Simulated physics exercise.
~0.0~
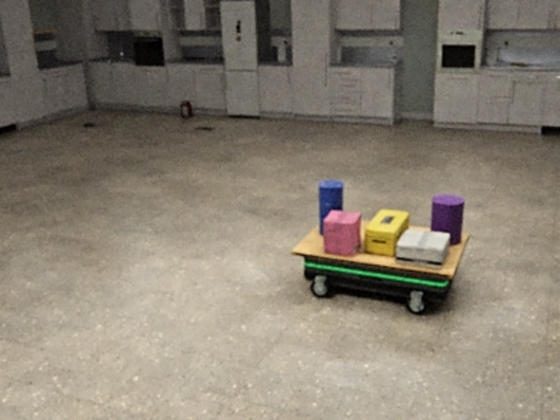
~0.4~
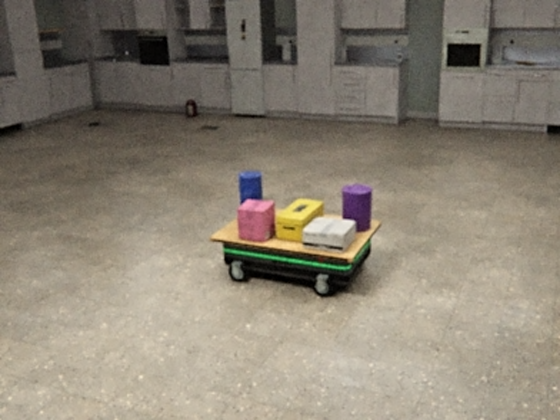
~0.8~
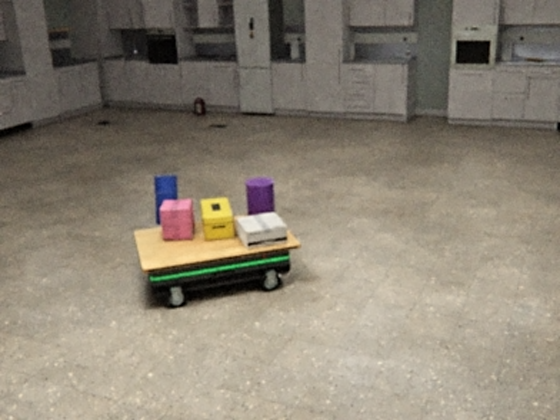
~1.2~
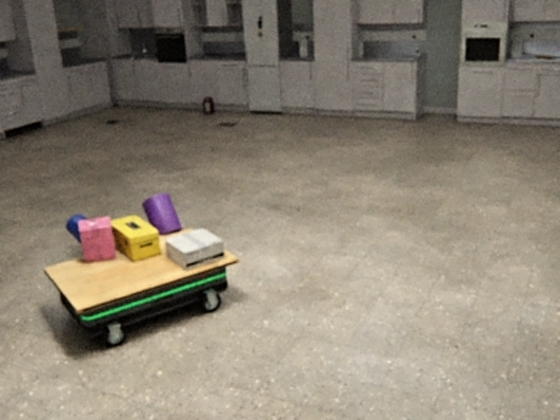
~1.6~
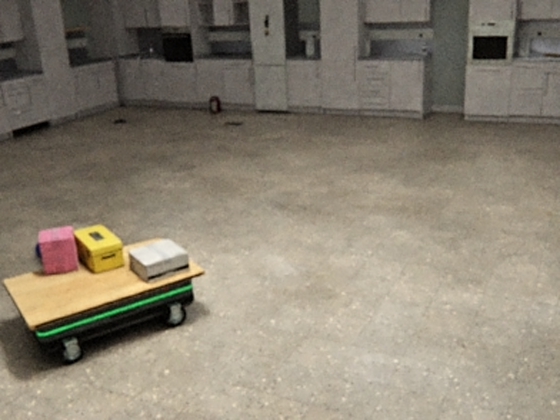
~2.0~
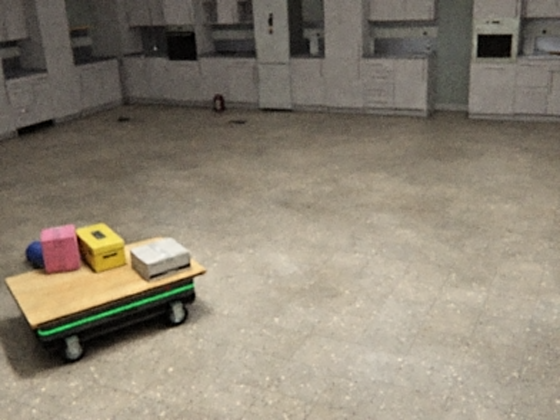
In this clip, a low wheeled cart carrying a blue canister, pink and white parcels, a yellow toolbox and a purple pail rolls left and turns; the canister tips off, then the pail, and the cart stops with the other three still aboard.
